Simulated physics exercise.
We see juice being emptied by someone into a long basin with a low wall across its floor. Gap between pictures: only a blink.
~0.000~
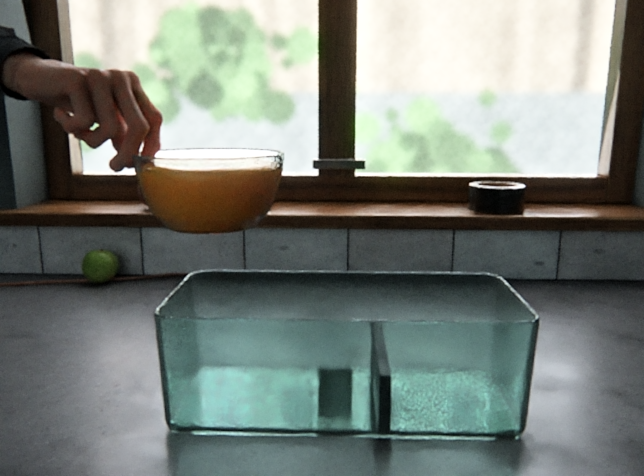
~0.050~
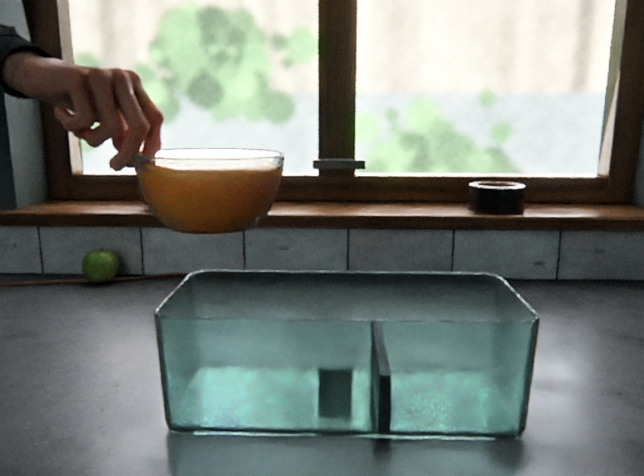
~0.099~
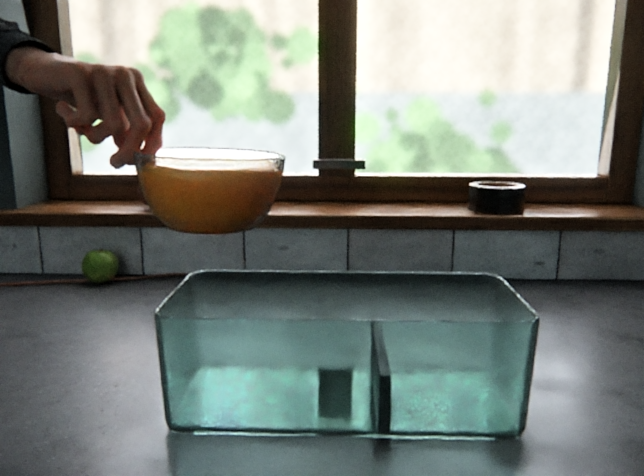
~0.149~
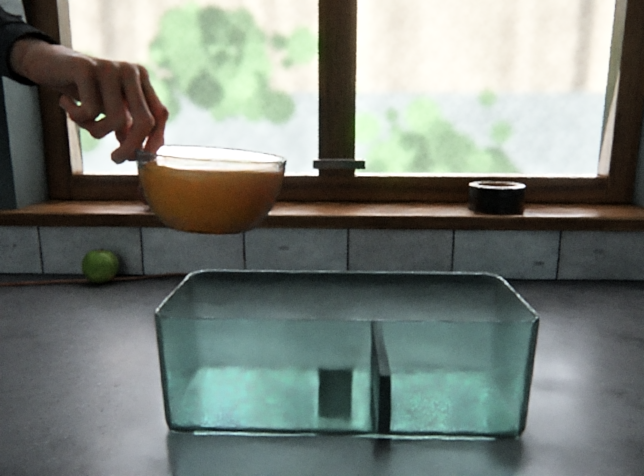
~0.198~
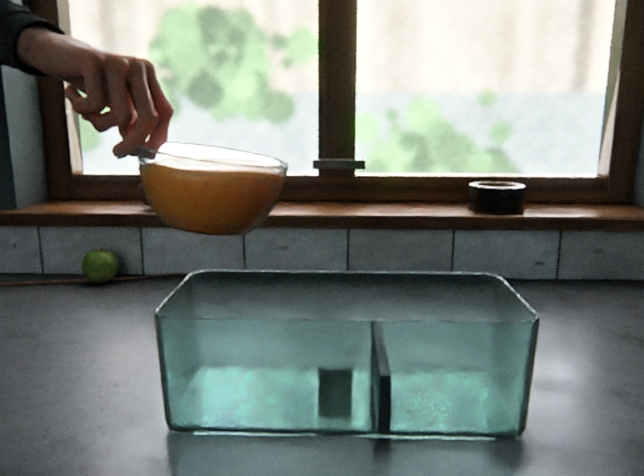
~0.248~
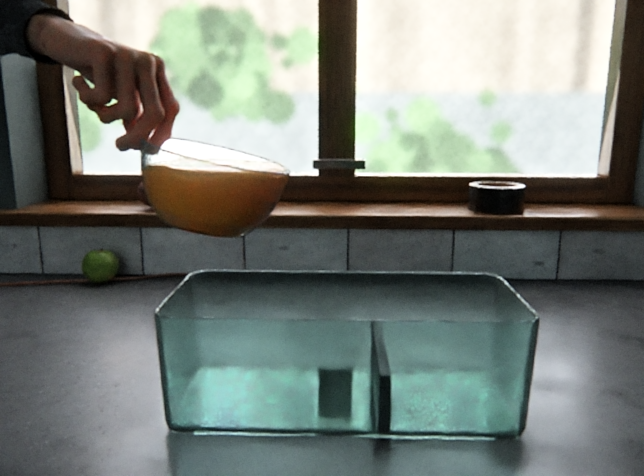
The footage shows a hand holding a clear glass bowl of orange liquid above the left side of a long, greenish transparent basin with a low divider, then gradually tilting the bowl slightly to the right.
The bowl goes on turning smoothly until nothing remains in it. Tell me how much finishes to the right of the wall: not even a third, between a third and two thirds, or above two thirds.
Short of a third.
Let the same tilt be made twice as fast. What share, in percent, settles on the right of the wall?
I'd estimate about 10 percent ends up there.
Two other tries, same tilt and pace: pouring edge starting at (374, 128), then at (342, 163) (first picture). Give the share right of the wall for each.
It would come to near 85 per cent, and then near 60 per cent.
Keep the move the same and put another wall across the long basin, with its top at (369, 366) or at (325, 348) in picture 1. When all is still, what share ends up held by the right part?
About 15 % and 65 %.
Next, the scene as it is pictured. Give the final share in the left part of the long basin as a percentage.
About 100 per cent.
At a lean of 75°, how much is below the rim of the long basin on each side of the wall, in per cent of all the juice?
Left about 35, right about 0.
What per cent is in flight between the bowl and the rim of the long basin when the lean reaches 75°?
Estimate: 30 per cent, roughly.
A moment on, the bowl is tipped on its side and 35 per cent is still to pour, 33 is left of the wall and 0 right of it.
Next, the bowl is tipped right over and 0 per cent is still to pour, 96 is left of the wall and 1 right of it.
Then the bowl is tipped right over and 0 per cent is still to pour, 98 is left of the wall and 1 right of it.
Later the bowl is tipped right over and 0 per cent is still to pour, 98 is left of the wall and 1 right of it.
In the end 98 per cent lies left of the wall, 1 right of it and 1 outside.
